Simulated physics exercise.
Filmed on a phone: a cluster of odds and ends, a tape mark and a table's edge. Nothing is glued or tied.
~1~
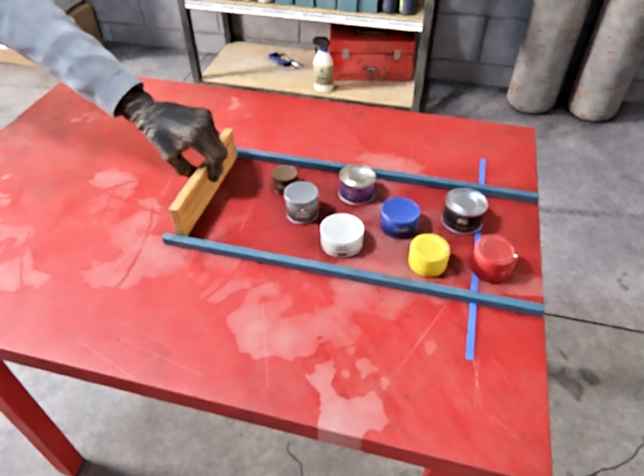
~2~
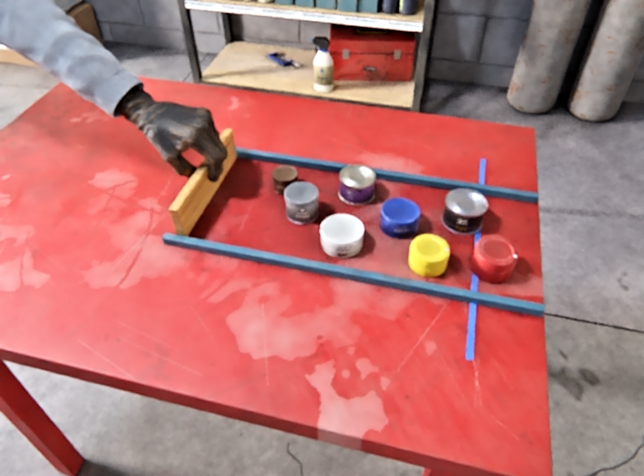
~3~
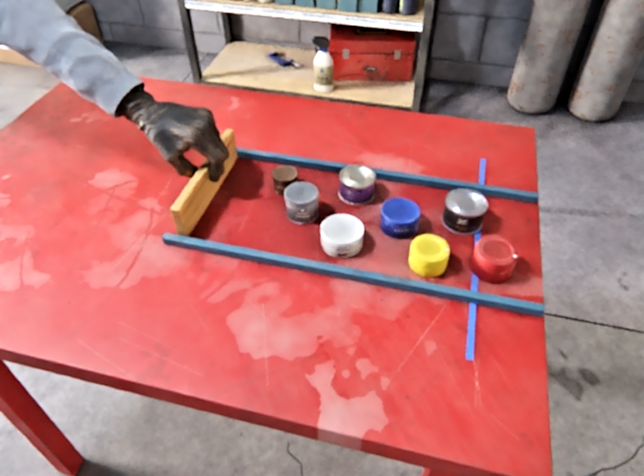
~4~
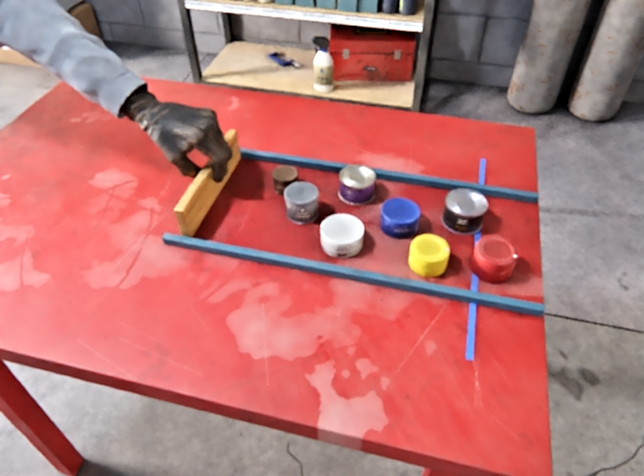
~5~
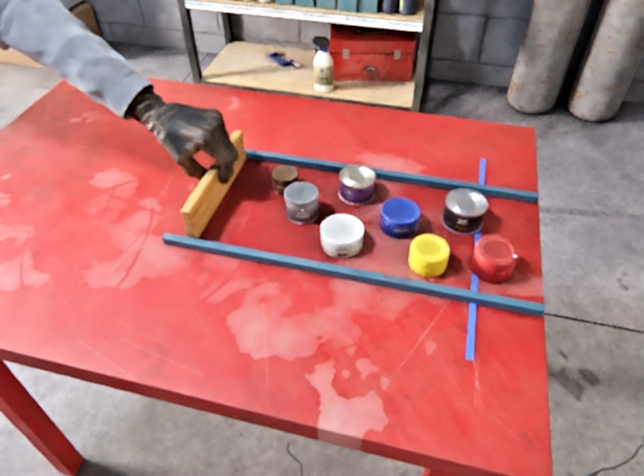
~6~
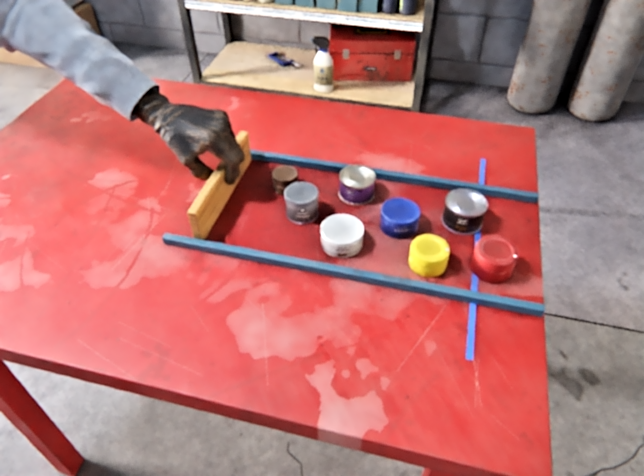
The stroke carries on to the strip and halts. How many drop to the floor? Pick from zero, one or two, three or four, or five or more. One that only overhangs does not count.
Outcome: The number that fall off is one or two.
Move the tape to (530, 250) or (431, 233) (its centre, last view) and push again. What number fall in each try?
It would be 8 and 0.
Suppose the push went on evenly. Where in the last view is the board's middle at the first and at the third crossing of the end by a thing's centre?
Its middle is around (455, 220) and later (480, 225).
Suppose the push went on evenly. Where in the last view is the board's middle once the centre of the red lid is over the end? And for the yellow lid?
Near (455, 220) and (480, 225).
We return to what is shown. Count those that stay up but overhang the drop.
It comes to 3.
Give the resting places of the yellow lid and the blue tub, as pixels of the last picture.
The yellow lid stops around (544, 287); the blue tub around (532, 239).
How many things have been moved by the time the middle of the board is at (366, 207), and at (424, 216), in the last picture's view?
5 and 8.
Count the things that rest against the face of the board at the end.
That makes 4.
Soon after, none off yet; red lid at rest near (494, 259); black tin at rest near (464, 212); yellow lid at rest near (429, 256).
At rest, the number that fall off is one or two; fallen, red lid.
